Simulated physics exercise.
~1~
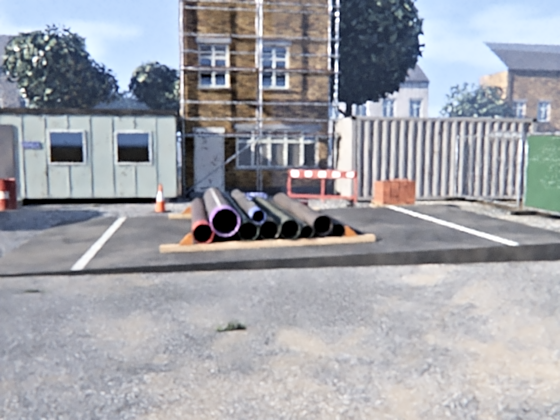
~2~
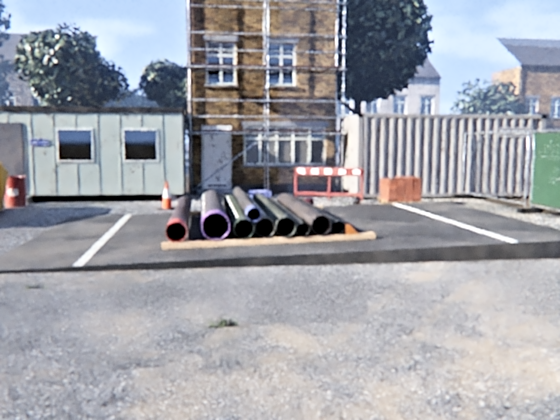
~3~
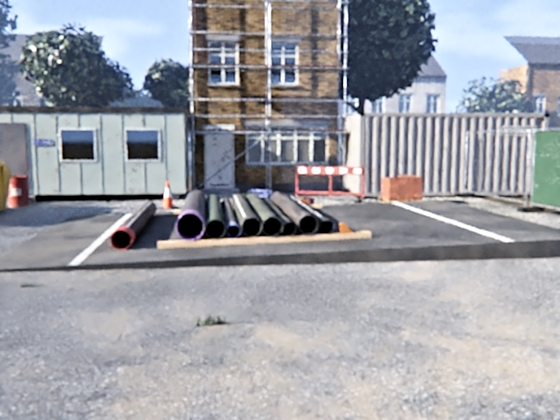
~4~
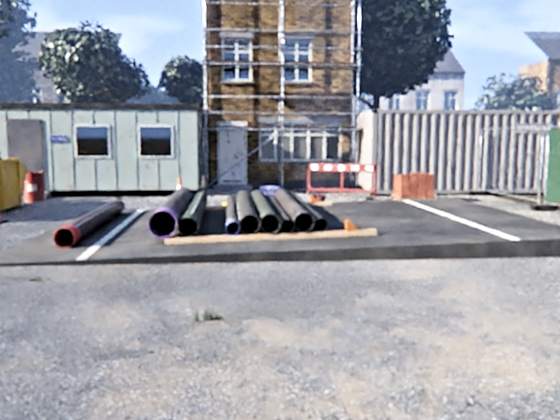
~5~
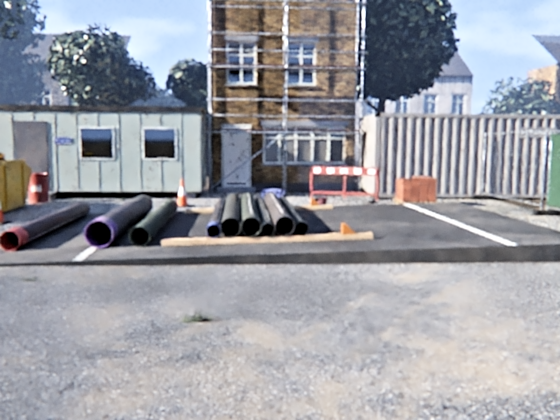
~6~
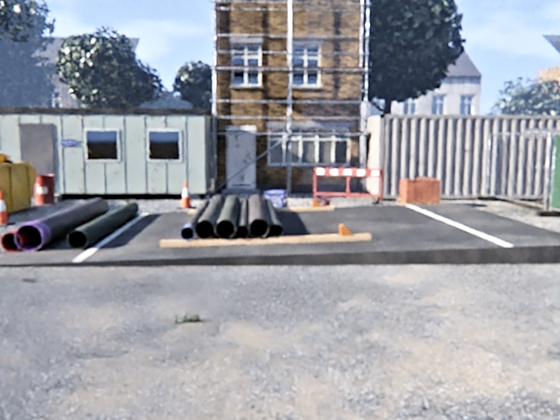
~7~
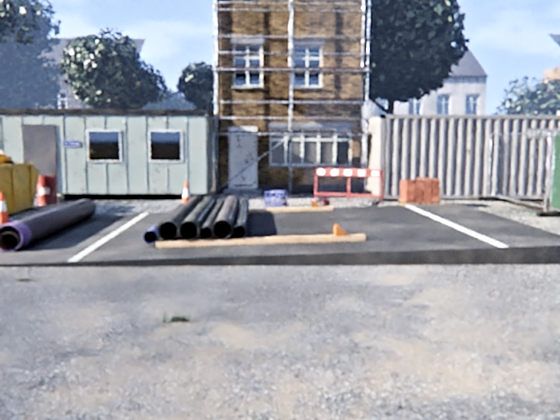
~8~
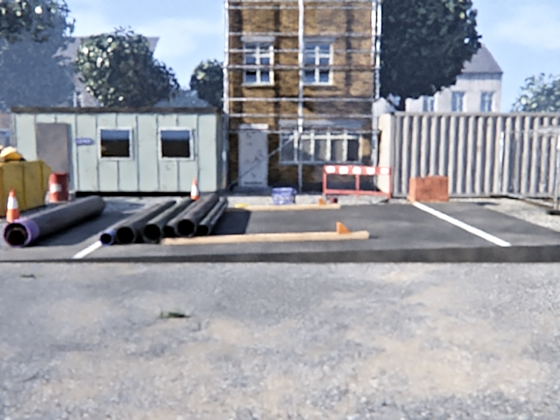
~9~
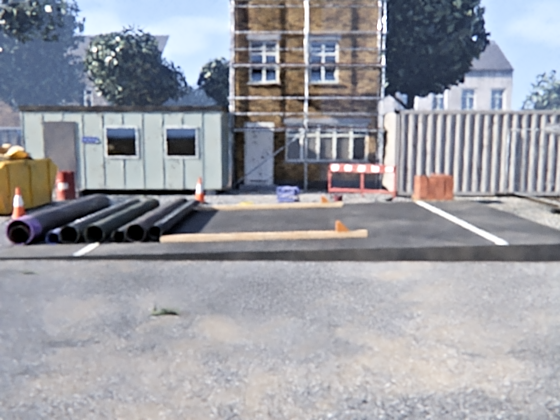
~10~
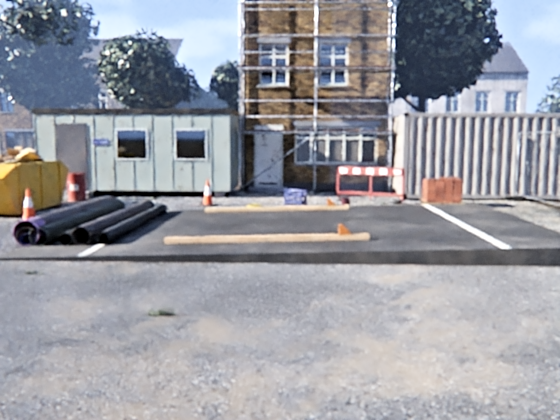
Stack of dark pipes on timber bearers spilling leftward across asphalt, rolling over a white line and bunching beside a yellow container.
